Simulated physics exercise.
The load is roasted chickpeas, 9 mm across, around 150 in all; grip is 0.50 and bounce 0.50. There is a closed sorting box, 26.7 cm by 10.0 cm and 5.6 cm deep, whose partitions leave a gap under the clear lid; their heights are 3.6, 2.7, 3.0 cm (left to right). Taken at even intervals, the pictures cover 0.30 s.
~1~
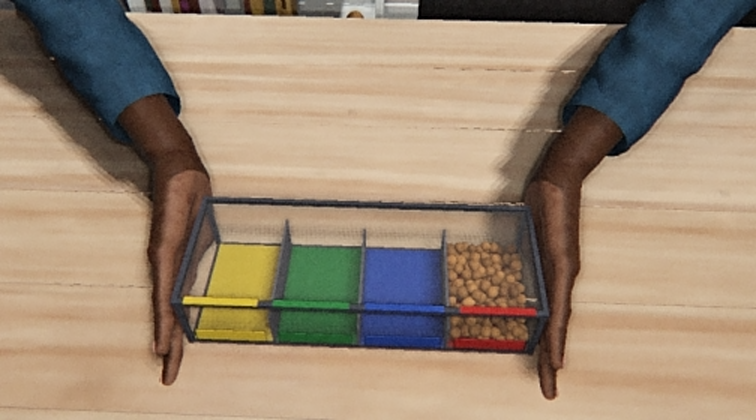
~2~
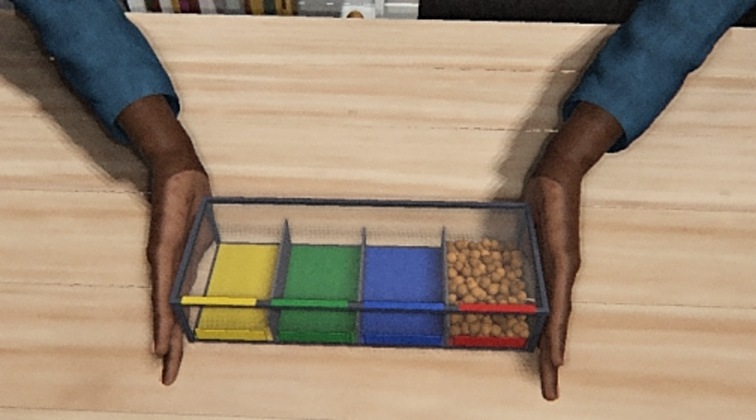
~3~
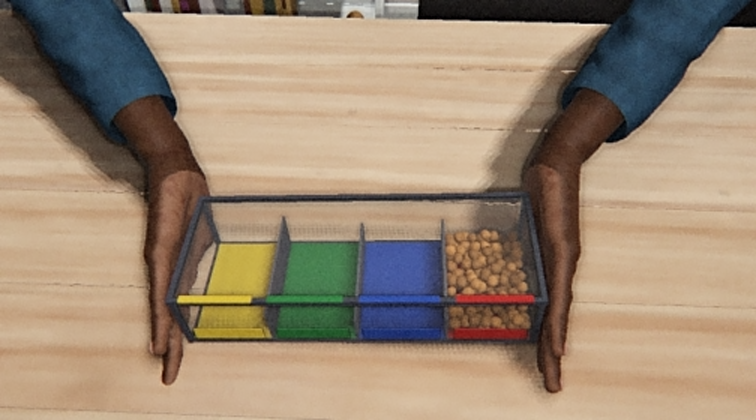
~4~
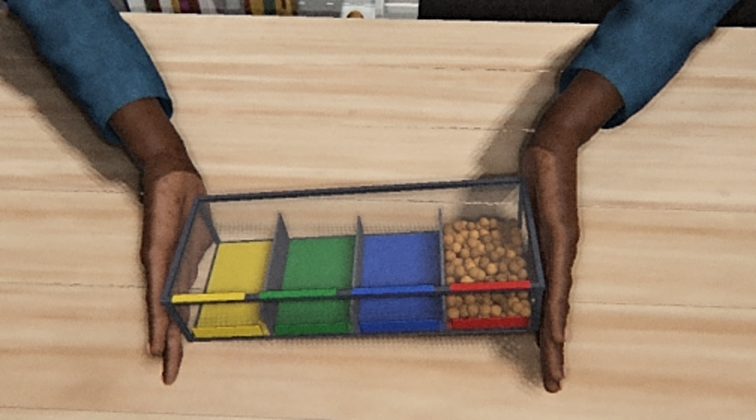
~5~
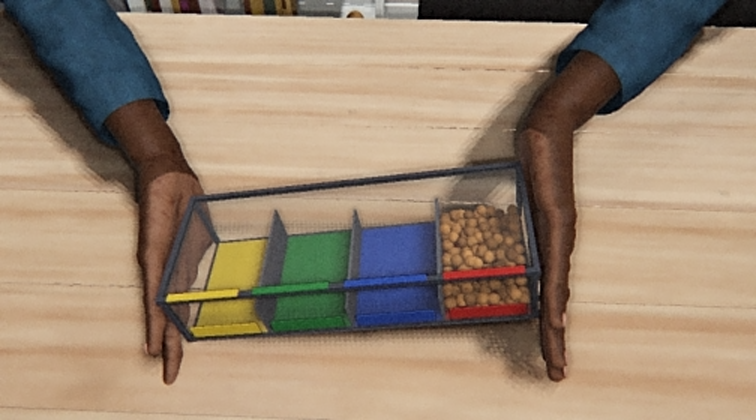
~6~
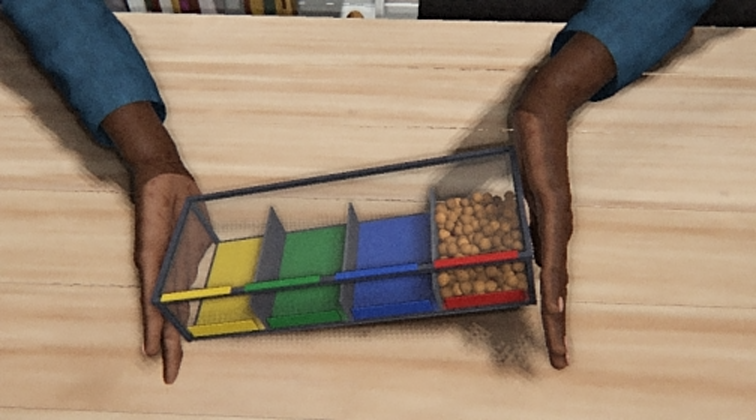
A clear sorting box with yellow, green, blue and red sections sits level between two hands on a wooden table, small round brown pieces filling the red section at right. The right hand then gradually raises that end, tilting the box gently down toward the left, while the pieces stay in the red section.
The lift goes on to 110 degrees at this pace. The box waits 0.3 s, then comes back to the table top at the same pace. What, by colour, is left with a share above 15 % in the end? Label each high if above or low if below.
Red: Low; blue: Low; green: Low; yellow: High.
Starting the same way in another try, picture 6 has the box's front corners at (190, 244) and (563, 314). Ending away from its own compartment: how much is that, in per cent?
Then roughly 0 per cent.
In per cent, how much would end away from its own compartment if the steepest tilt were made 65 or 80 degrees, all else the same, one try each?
I'd put them near 15 and 35 percent in that order.
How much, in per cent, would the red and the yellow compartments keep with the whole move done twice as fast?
Then red would have 5 percent and yellow 95 percent.
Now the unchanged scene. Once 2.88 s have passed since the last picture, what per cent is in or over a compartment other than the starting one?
Some 100 percent.
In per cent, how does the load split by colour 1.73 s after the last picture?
Per cent by colour: Red 0; blue 20; green 15; yellow 65.
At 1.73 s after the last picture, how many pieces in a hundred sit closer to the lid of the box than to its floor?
Roughly 90 percent of the pieces.
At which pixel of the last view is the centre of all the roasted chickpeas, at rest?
Near (230, 279).
Then, 1.73 s after the last picture, tilt 110 degrees; blue 20 %, green 15 %, yellow 65 %.
Then, 2.88 s after the last picture, tilt 55 degrees; yellow 100 %.
Then, 3.99 s after the last picture, tilt 0 degrees; yellow 100 %.
In the end, red 0 %, blue 0 %, green 0 %, yellow 100 %.
